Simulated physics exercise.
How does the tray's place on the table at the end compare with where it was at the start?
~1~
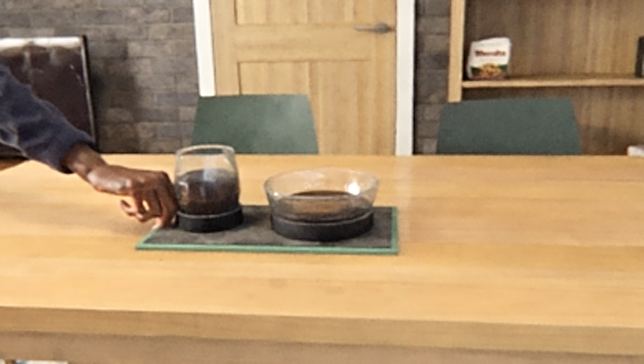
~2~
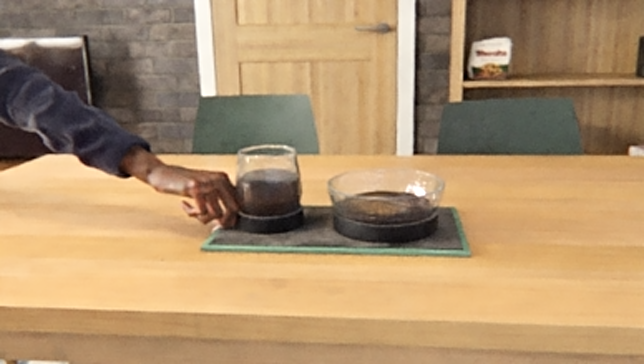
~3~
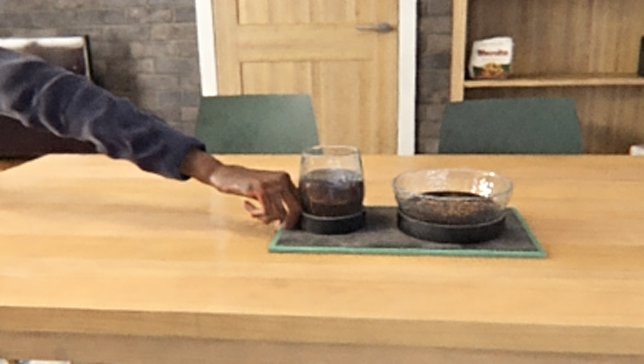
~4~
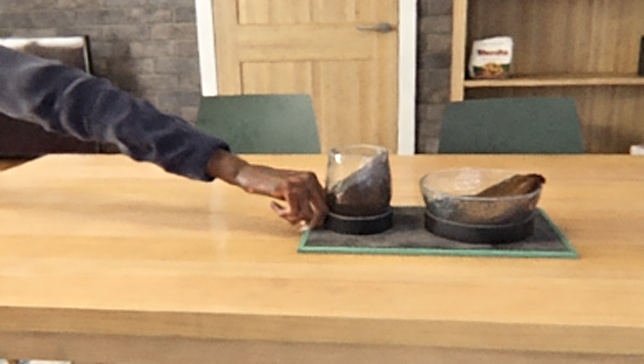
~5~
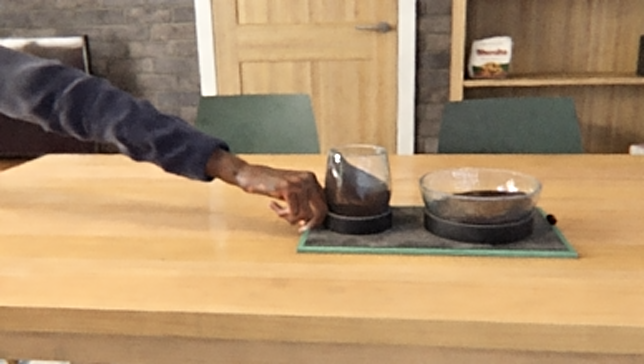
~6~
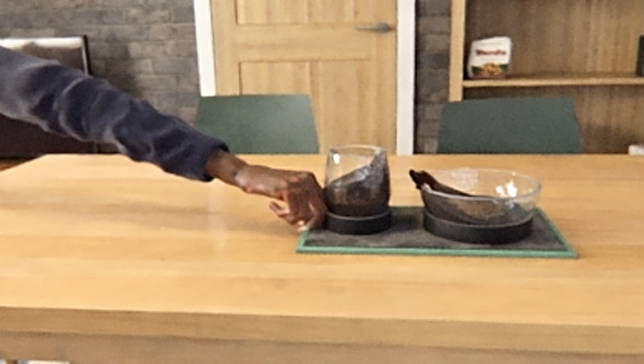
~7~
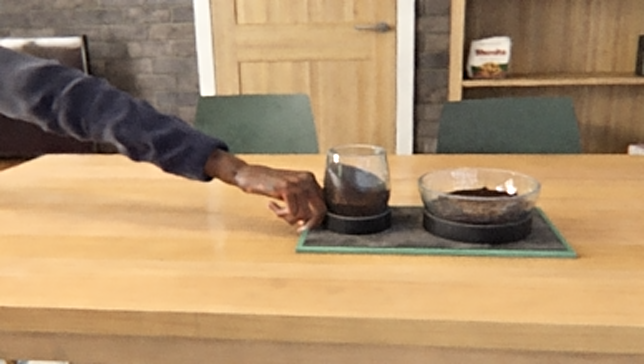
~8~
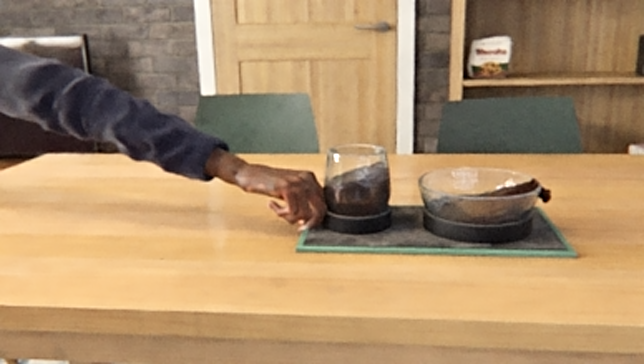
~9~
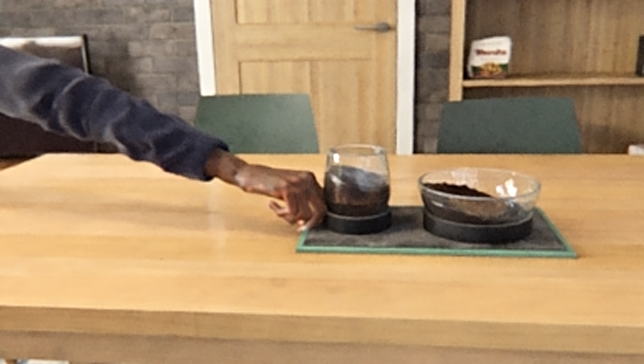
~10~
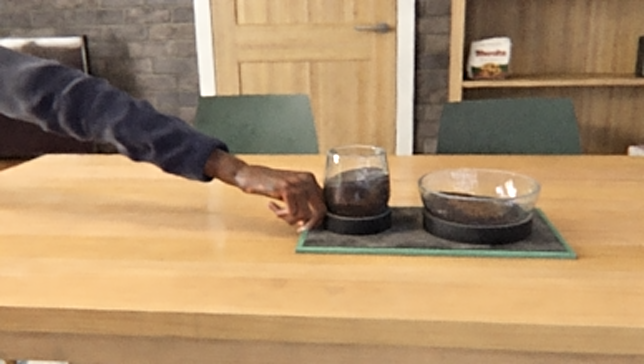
The tray ends up further to the right on the table, in front of the right-hand chair, having started nearer the left.
